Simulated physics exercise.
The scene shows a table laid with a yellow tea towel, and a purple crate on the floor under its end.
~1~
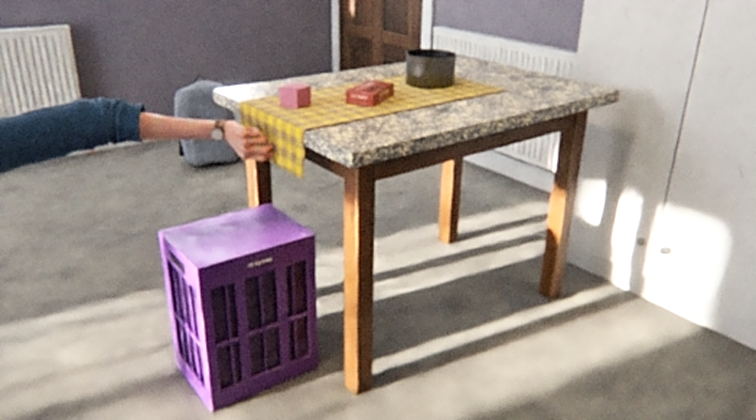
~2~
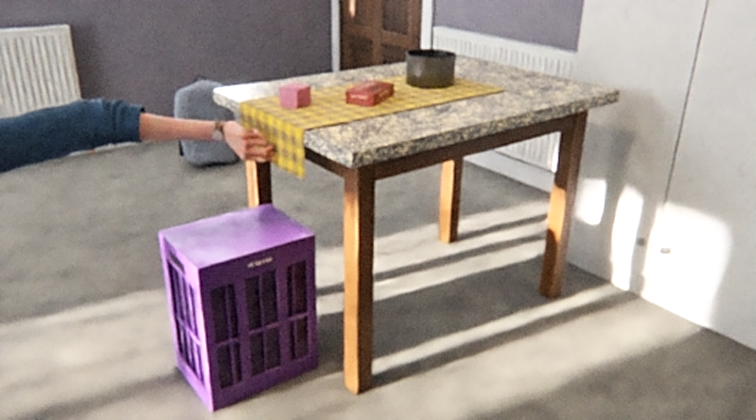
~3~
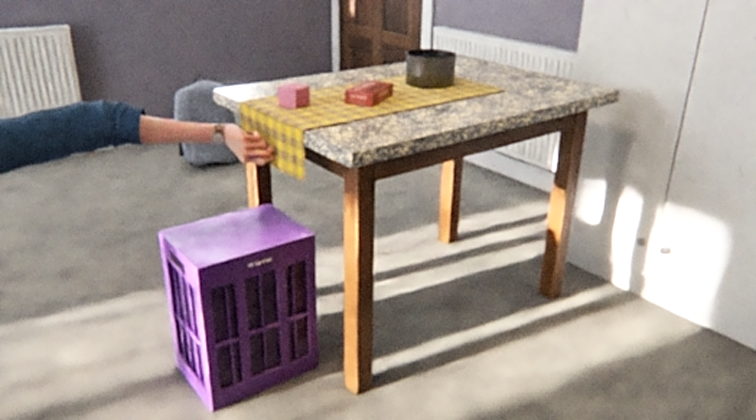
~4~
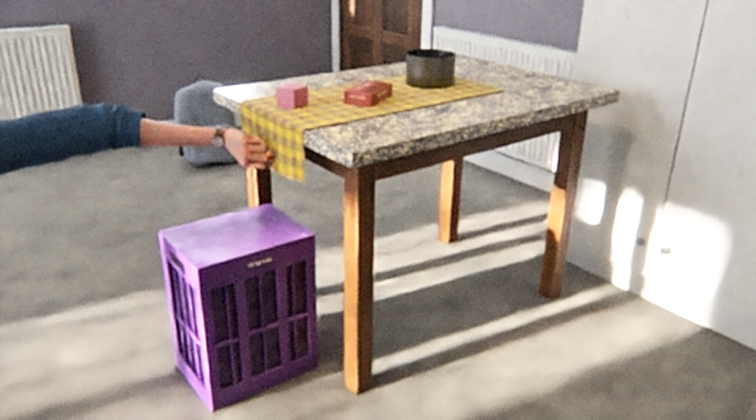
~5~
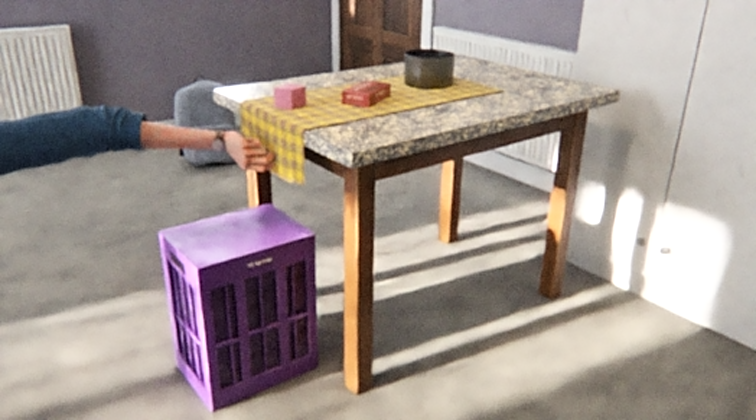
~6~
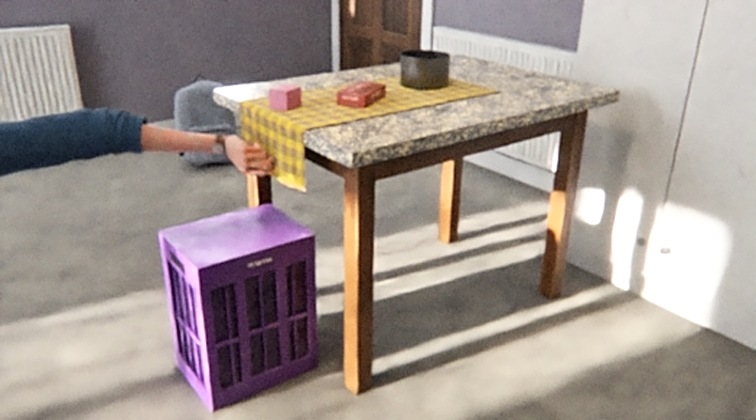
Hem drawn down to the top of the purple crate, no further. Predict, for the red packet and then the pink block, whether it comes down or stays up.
My prediction: The red packet stays up; the pink block comes down.
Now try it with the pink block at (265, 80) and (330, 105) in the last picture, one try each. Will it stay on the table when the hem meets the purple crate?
Okay, at the first spot it never leaves the top, while at the second it ends up off the top.
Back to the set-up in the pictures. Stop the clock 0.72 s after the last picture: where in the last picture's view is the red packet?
By that time: (332, 100).
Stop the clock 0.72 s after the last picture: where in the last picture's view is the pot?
Close to (400, 74).
Then, 0.34 s after the last picture, hem going down; packet moved a little; block moved a little.
Then, 0.72 s after the last picture, hem going down; packet carried along near (332, 100); block over the edge.
At rest, hem on the crate; packet carried along near (321, 102); block over the edge. The red packet stays on the table and the pink block goes over the edge.
